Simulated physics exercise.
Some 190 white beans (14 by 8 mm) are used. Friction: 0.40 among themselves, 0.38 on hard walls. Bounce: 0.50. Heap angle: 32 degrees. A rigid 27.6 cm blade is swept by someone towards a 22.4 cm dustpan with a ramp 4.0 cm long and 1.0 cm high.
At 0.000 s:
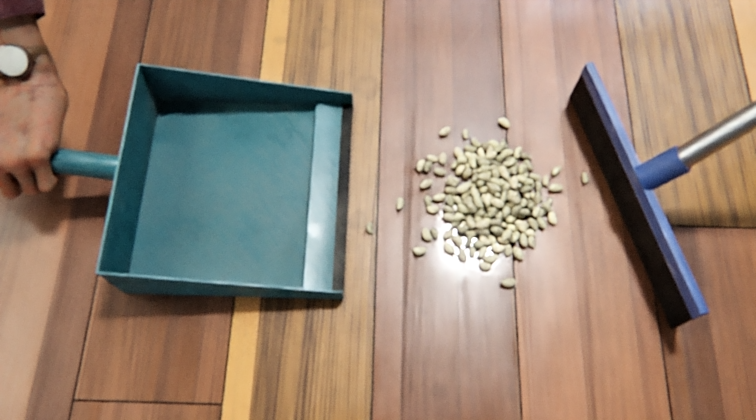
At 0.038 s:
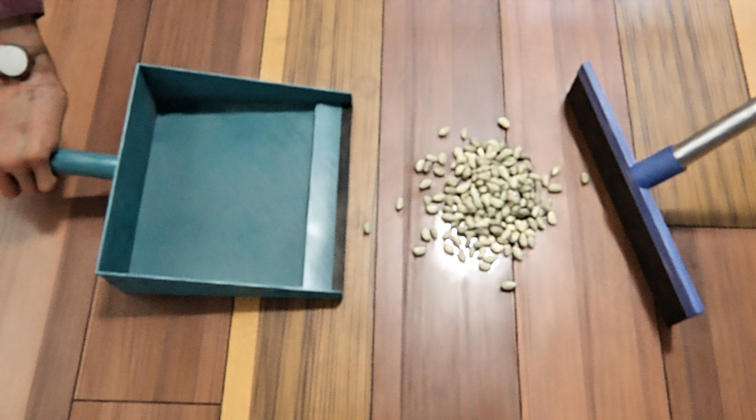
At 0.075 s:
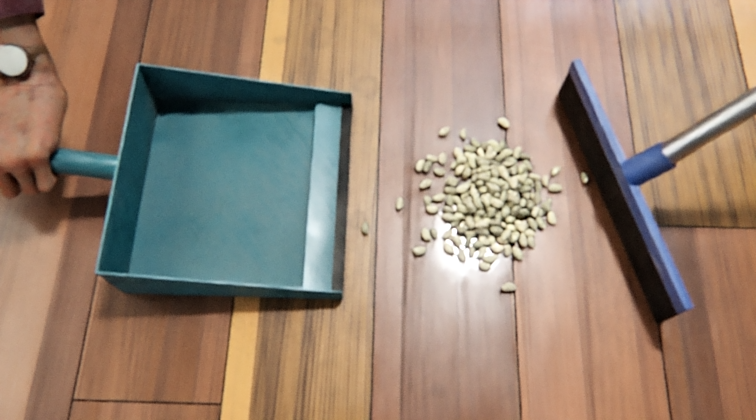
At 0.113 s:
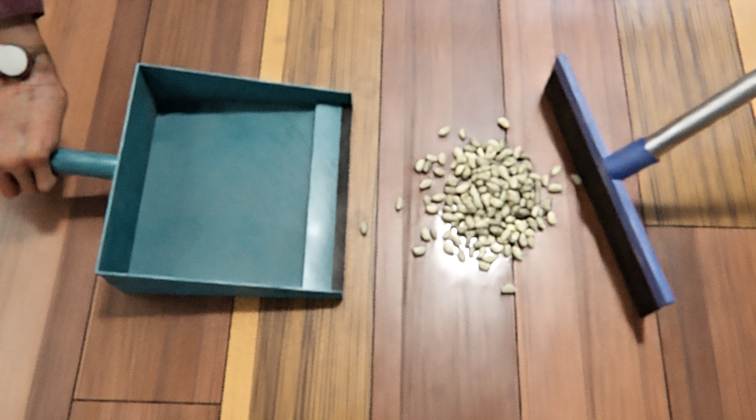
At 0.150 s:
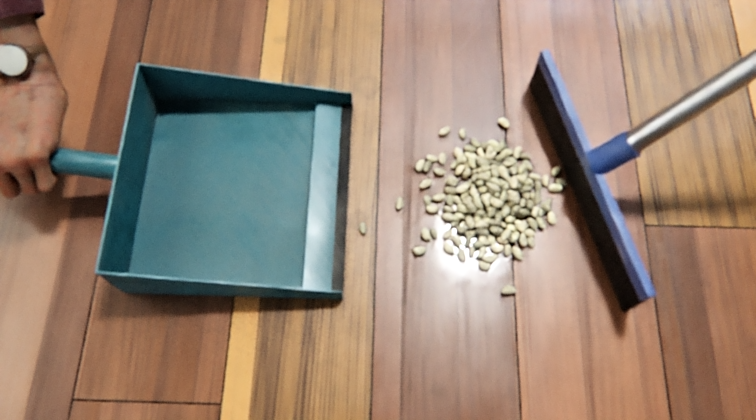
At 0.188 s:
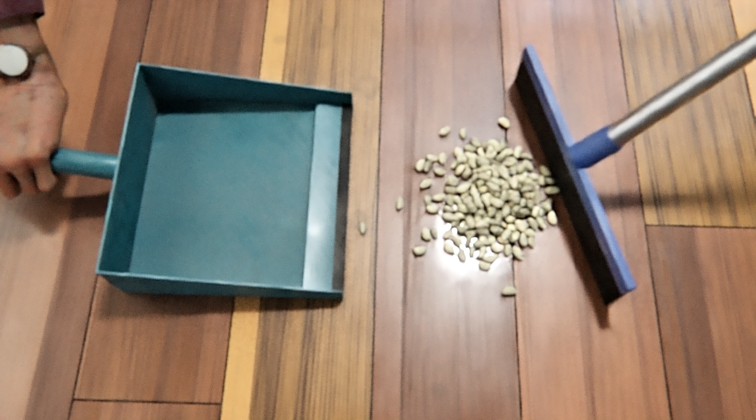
A blue-backed squeegee-like blade with a dark edge and a metal handle slides steadily leftward and slightly up the view across a wooden plank floor, seen from above. At the left, a hand holds a teal dustpan still, its open side facing a loose heap of pale beans in the middle. The blade closes the gap and meets the heap's right edge, nudging a few beans while the rest and the camera stay put.
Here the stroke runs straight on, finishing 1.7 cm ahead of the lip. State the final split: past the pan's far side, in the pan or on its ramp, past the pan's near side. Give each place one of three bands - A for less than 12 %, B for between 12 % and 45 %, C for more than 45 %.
At the end, far side: My money's on a low share; pan: My money's on a low share; near side: My money's on a low share.
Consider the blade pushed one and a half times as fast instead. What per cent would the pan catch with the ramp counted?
I'd guess it lands at about 5 per cent.
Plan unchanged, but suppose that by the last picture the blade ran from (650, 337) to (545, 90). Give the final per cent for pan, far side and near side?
Per cent by place - pan 25, far side 0, near side 25.
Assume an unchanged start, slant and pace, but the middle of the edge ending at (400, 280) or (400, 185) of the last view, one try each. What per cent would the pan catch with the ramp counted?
Some 20 per cent on the first try, 5 per cent on the second.
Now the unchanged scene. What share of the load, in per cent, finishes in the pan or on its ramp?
0 %.
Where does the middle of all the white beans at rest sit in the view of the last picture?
When it all comes to rest, the middle is near (383, 196).
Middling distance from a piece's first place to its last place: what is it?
12 cm, roughly.
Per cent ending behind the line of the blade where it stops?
About 5 per cent.
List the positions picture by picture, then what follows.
The first frame shows blade from (697, 312) to (587, 72), moved 0.0 cm, 0 of the pieces shifted so far; middle of the pieces at (494, 193); pan at (227, 193).
The second frame shows blade from (693, 311) to (584, 71), moved 0.3 cm, 0 of the pieces shifted so far; middle of the pieces at (494, 193).
The third frame shows blade from (682, 307) to (574, 68), moved 1.3 cm, 1 of the pieces shifted so far; middle of the pieces at (494, 193).
The fourth frame shows blade from (664, 301) to (559, 64), moved 3.0 cm, 3 of the pieces shifted so far; middle of the pieces at (494, 193).
The fifth frame shows blade from (645, 295) to (543, 59), moved 4.7 cm, 3 of the pieces shifted so far; middle of the pieces at (494, 193).
The sixth frame shows blade from (626, 288) to (527, 54), moved 6.5 cm, 5 of the pieces shifted so far; middle of the pieces at (494, 193); pan at (227, 192). Its pace works out near 0.47 m/s, heading 18 degrees away from the viewer's side.
Then, at 0.38 s, middle of the blade 14 cm from the lip; 0 % over the lip, far side 0 %, near side 0 %.
After 0.51 s, middle of the blade 8 cm from the lip; 0 % over the lip, far side 0 %, near side 0 %.
After 0.77 s, middle of the blade 6 cm from the lip; 0 % over the lip, far side 5 %, near side 5 %.
By 1.6 s all is still; far side 5 %, pan 0 %, near side 5 %, in front of the lip or behind the blade 90 %.
